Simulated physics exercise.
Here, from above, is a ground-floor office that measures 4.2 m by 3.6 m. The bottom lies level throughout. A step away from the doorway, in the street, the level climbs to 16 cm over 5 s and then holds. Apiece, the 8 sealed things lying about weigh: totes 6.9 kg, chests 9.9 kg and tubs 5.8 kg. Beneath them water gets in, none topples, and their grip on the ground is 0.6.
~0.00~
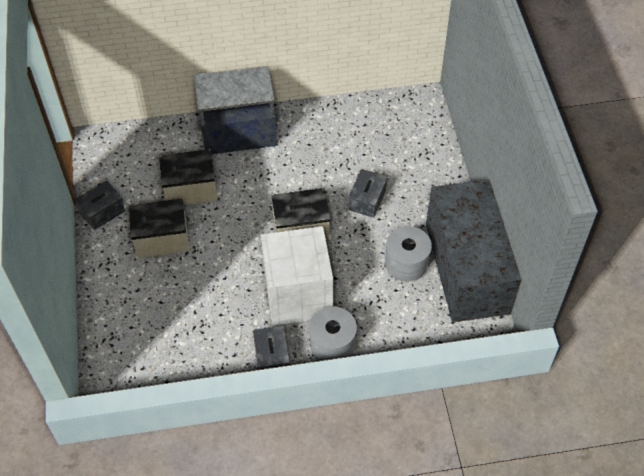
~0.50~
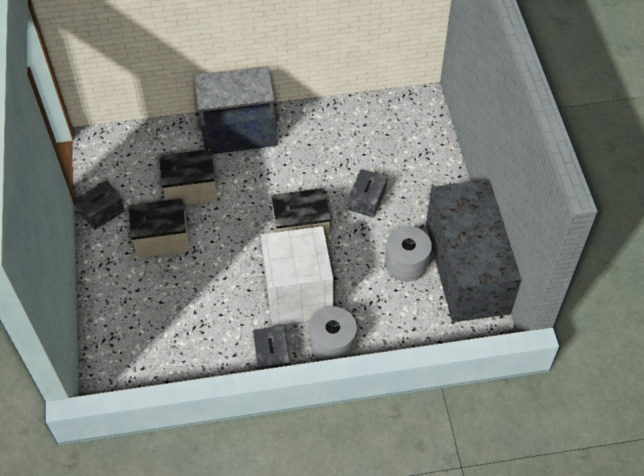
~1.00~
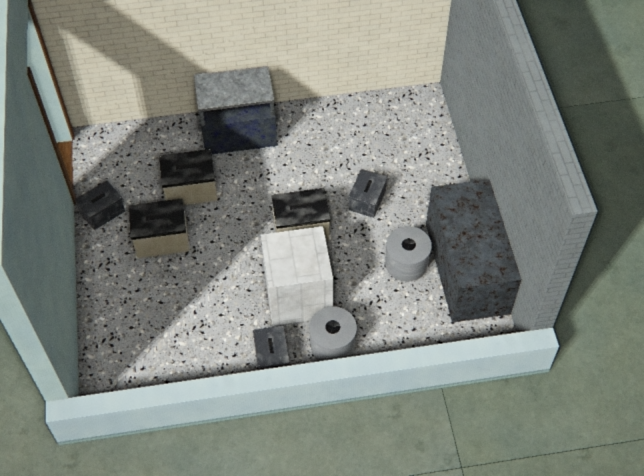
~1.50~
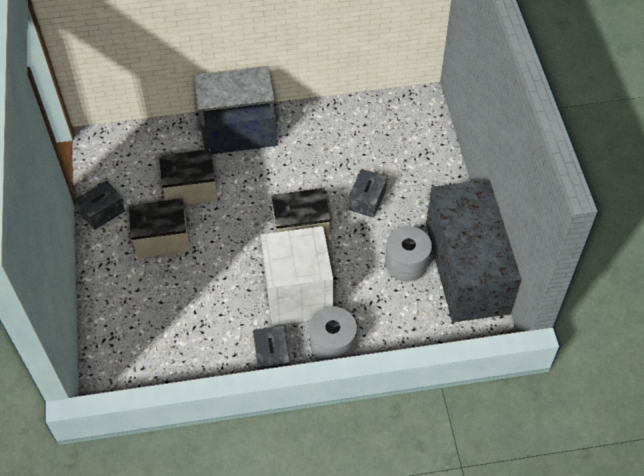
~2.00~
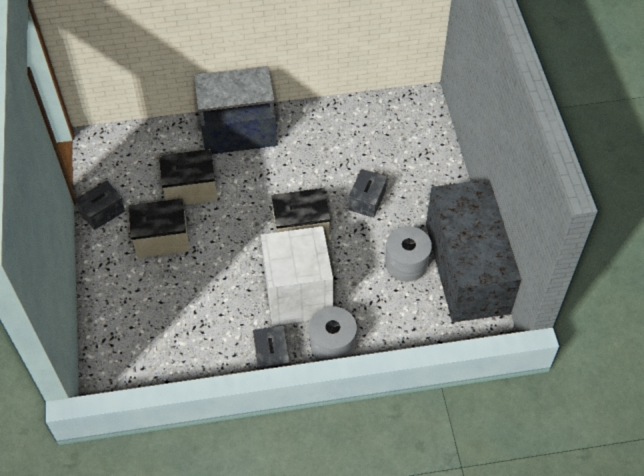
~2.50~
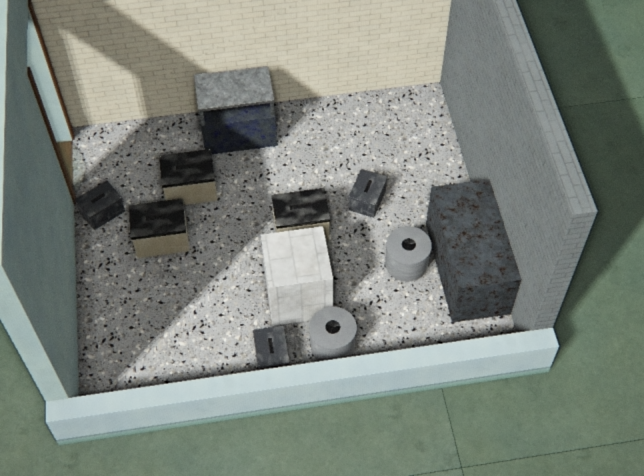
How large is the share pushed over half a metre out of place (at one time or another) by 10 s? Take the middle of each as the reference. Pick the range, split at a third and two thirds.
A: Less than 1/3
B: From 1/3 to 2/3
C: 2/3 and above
A, less than 1/3.
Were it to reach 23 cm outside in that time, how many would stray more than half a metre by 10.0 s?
The answer would then be 4.
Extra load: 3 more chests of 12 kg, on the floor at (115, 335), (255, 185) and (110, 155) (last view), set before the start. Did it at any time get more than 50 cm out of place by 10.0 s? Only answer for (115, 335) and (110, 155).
In that order: Within the mark, beyond the mark.
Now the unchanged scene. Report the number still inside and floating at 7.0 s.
0 of them.
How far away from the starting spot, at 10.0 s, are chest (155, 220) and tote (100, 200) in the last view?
Net displacement, in order: 0 cm; 5 cm.
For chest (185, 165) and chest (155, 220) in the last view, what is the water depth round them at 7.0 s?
4 and 2 cm.
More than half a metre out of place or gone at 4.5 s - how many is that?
I count 0 of them.
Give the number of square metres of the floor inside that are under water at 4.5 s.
Somewhere about 2.0 m2, give or take.
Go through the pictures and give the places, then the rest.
The first frame shows a tote at (271, 346), on the bottom; a tote at (98, 199), on the bottom; water covers 0.0 m2; 0 of 8 have shifted.
The second frame shows a tote at (271, 346), on the bottom; a tote at (98, 199), on the bottom; water covers 0.0 m2; 0 of 8 have shifted.
The third frame shows a tote at (271, 346) rests on the ground; a tote at (98, 199), on the bottom; 0.0 m2 under water; 0 of 8 have shifted.
The fourth frame shows a tote at (271, 346) rests on the ground; a tote at (98, 199) rests on the ground; water covers 0.0 m2; 0 of 8 have shifted.
The fifth frame shows a tote at (271, 346) rests on the ground; a tote at (98, 199) rests on the ground; water covers 0.0 m2; 0 of 8 have shifted.
The sixth frame shows a tote at (271, 346), on the bottom; a tote at (98, 199) rests on the ground; water covers 0.0 m2; 0 of 8 have shifted.
After 3.5 s 0 of 8 are over 50 cm from their spots; 0 afloat.
After 4.5 s 0 of 8 are over 50 cm from their spots; 0 afloat.
After 7.0 s 1 of 8 are over 50 cm from their spots; 0 afloat.
After 10.0 s 2 of 8 are over 50 cm from their spots, and 2 have been at some point; 0 afloat.
